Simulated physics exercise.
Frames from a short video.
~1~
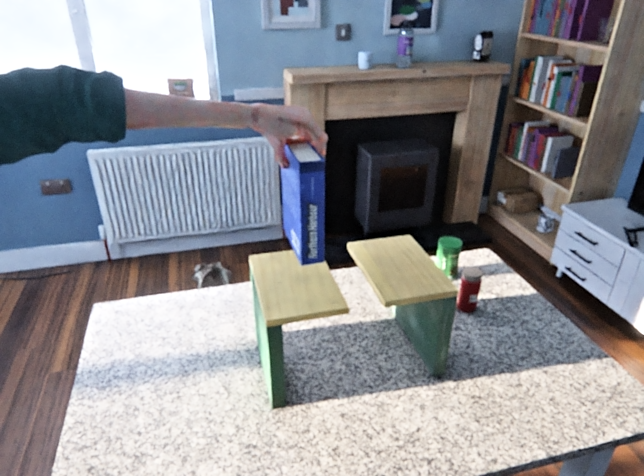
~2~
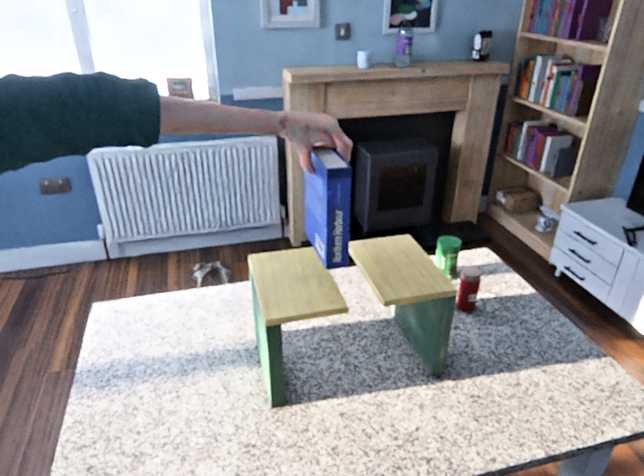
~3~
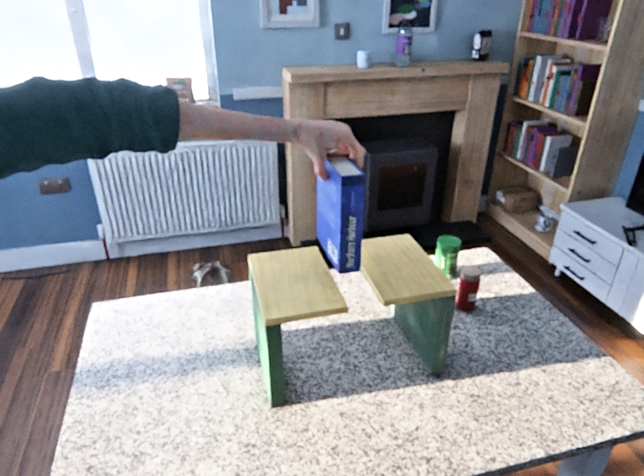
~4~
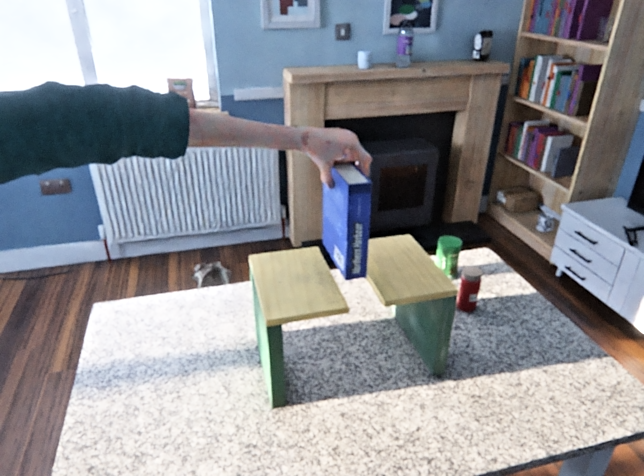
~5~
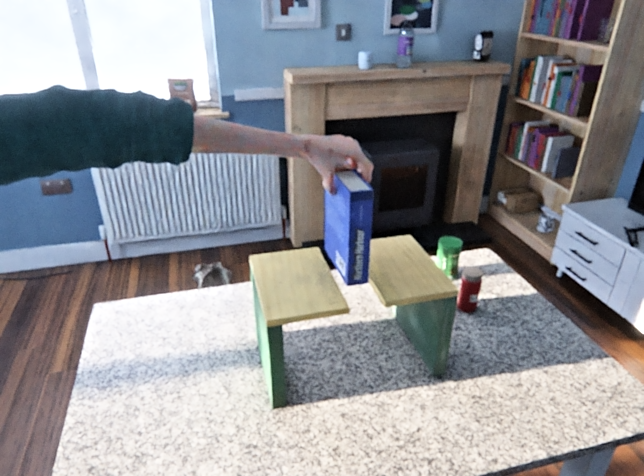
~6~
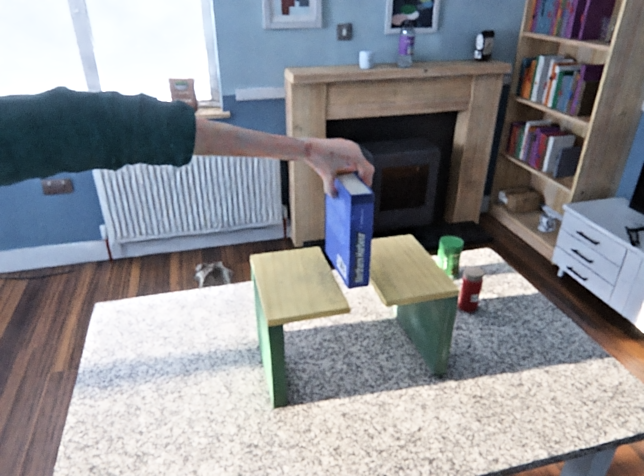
Blue book held upright in a hand moving right, then lowering slightly above the gap between two green-legged wooden stands.
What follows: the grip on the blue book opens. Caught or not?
It falls through.
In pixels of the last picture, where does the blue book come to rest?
It finishes at around (344, 320).
Then, 0.20 s on from there, blue book shifted a little near (347, 247).
Then, 0.30 s on from there, blue book shifted about its own width near (345, 305).
Then, 0.40 s on from there, blue book shifted about its own width near (344, 320).
In the end, moved from the start, blue book; the other 2 unmoved. At the end, from the last picture's camera, blue book near (344, 320). The book goes down the gap.
